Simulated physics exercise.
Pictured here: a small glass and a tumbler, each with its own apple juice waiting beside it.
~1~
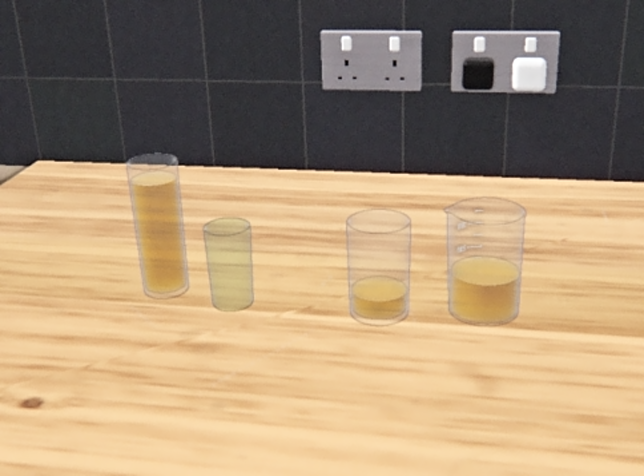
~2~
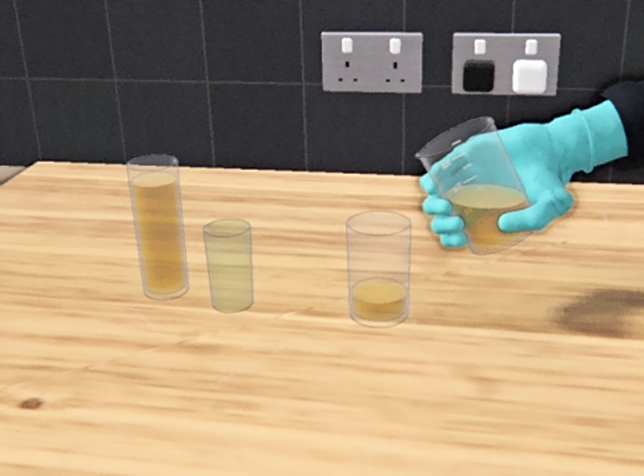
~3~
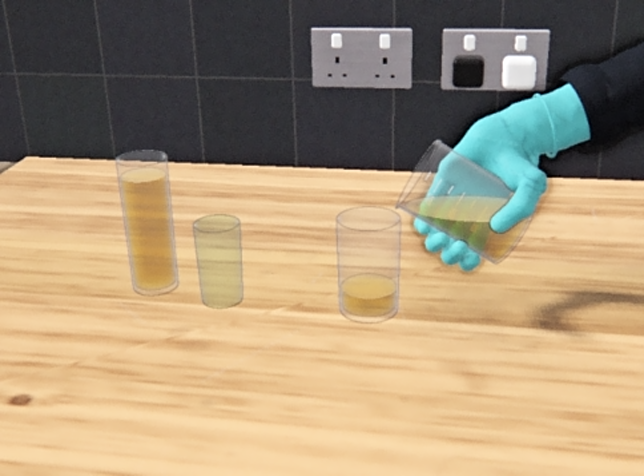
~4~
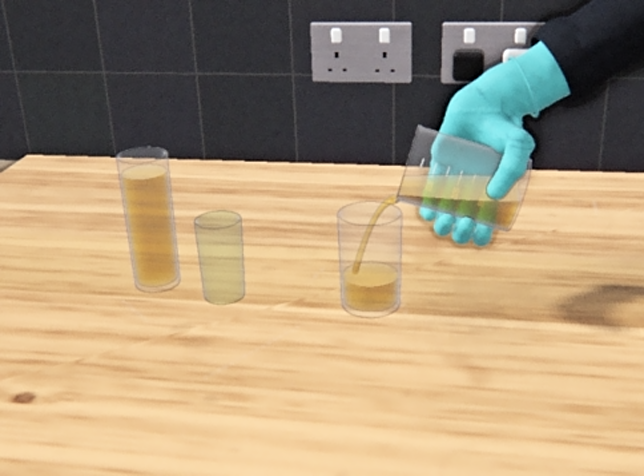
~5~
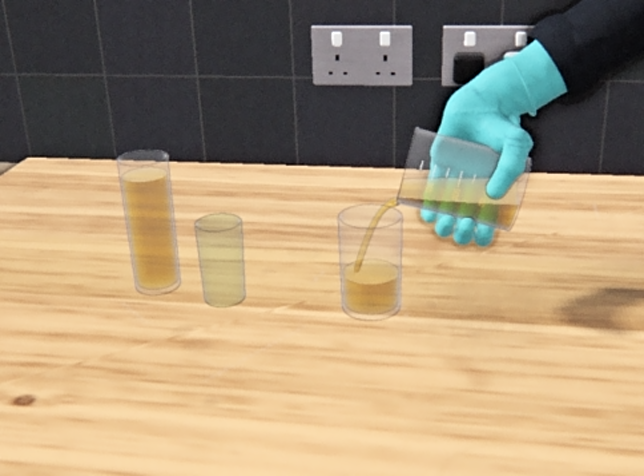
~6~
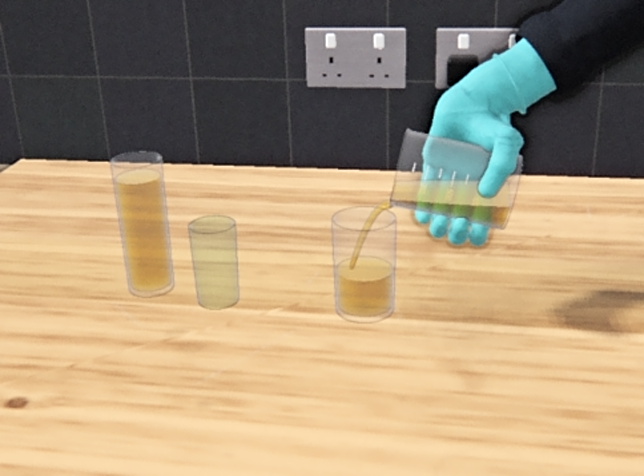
On a pale wooden worktop before a dark tiled wall with sockets, seen from slightly above, four clear vessels stand in a row. A tall glass of amber juice and a small greenish glass are at left, a partly filled tumbler and beaker at right. A teal-gloved hand lifts the beaker, tilts it leftward and pours, raising the tumbler's level, while the view shifts slightly.
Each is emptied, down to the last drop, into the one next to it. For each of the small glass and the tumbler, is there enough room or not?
The small glass is too small, the tumbler has enough room.
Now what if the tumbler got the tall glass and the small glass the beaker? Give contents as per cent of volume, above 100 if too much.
Roughly 100 % and 140 %.
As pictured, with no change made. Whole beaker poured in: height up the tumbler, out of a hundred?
Level at the end: Close to 80 %.
A moment on, the tumbler is about two thirds full.
Further on, the tumbler is about three quarters full.
When it is over, the small glass is full to the brim and overflowed; the tumbler is about three quarters full.
